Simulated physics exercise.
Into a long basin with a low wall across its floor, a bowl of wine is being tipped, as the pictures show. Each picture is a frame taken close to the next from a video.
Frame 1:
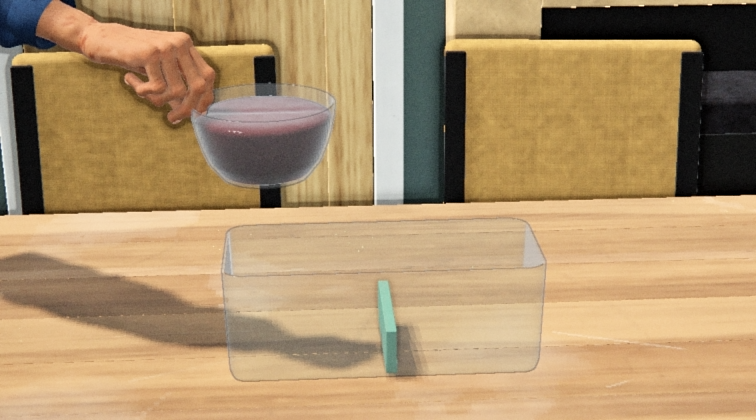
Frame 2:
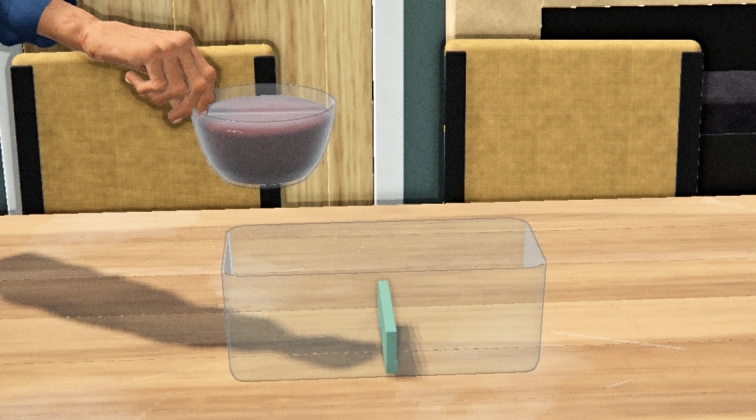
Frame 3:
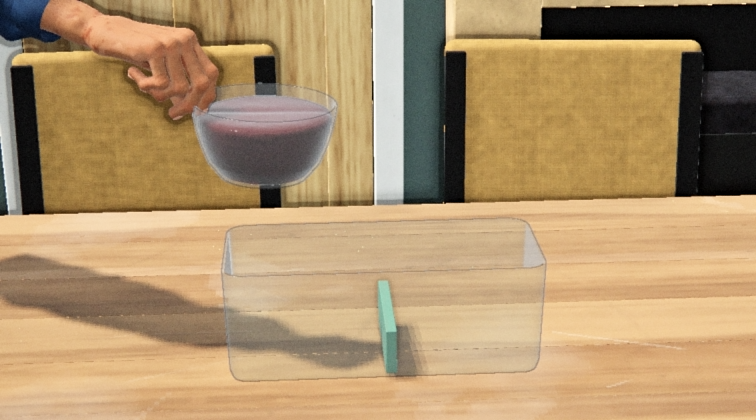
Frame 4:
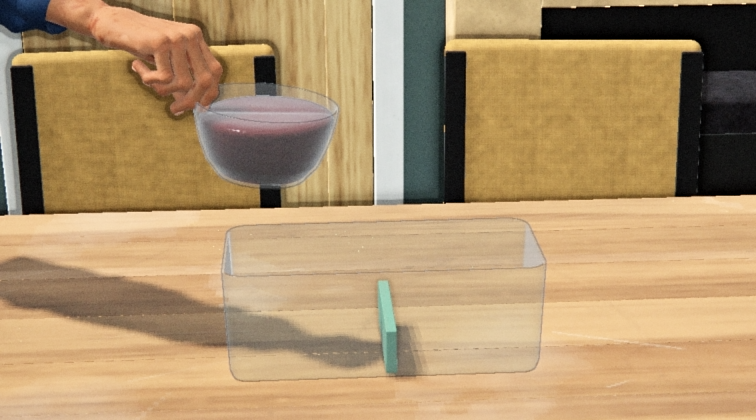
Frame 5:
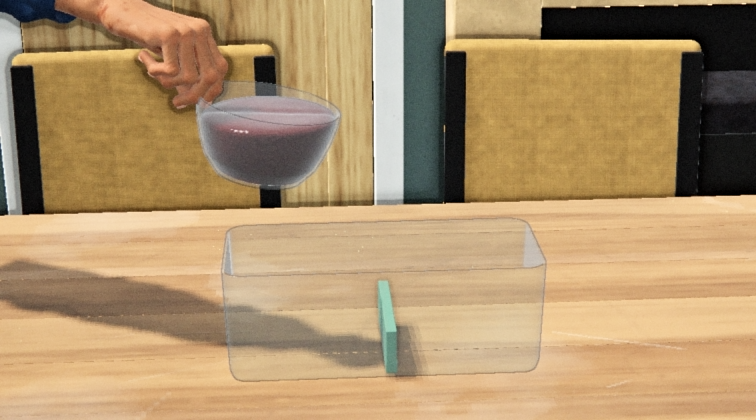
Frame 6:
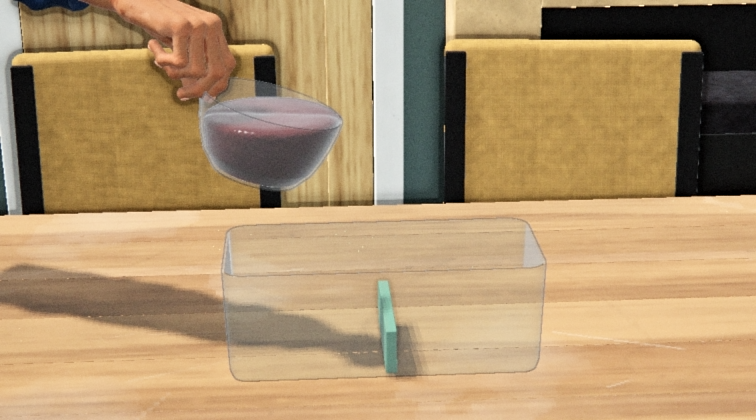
A hand gradually tilts a glass bowl of dark red liquid to the right.
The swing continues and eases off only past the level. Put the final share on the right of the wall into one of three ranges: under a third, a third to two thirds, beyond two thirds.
Range: A third to two thirds.
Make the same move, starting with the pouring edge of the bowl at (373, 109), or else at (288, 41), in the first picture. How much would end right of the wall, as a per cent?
In turn 85 and 25 in a hundred.
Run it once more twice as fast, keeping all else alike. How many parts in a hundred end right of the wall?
Roughly 35 in a hundred.
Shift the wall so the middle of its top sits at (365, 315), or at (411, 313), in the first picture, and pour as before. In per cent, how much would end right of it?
The first one comes to 75 percent, while the second comes to 35 percent.
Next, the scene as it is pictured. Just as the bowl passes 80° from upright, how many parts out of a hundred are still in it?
It still holds close to 35 per cent at that lean.
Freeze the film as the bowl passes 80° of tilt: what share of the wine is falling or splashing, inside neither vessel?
Estimate: Some 35 per cent.
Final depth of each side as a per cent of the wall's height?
Left of the wall 30 %, right of the wall 50 %.
A moment on, the bowl is tipped on its side and 34 per cent is still to pour, 4 is left of the wall and 28 right of it.
Next, the bowl is tipped right over and 0 per cent is still to pour, 38 is left of the wall and 59 right of it.
Then the bowl is tipped right over and 0 per cent is still to pour, 40 is left of the wall and 59 right of it.
Later the bowl is tipped right over and 0 per cent is still to pour, 40 is left of the wall and 60 right of it.
At rest 40 per cent lies left of the wall, 60 right of it and 1 outside.
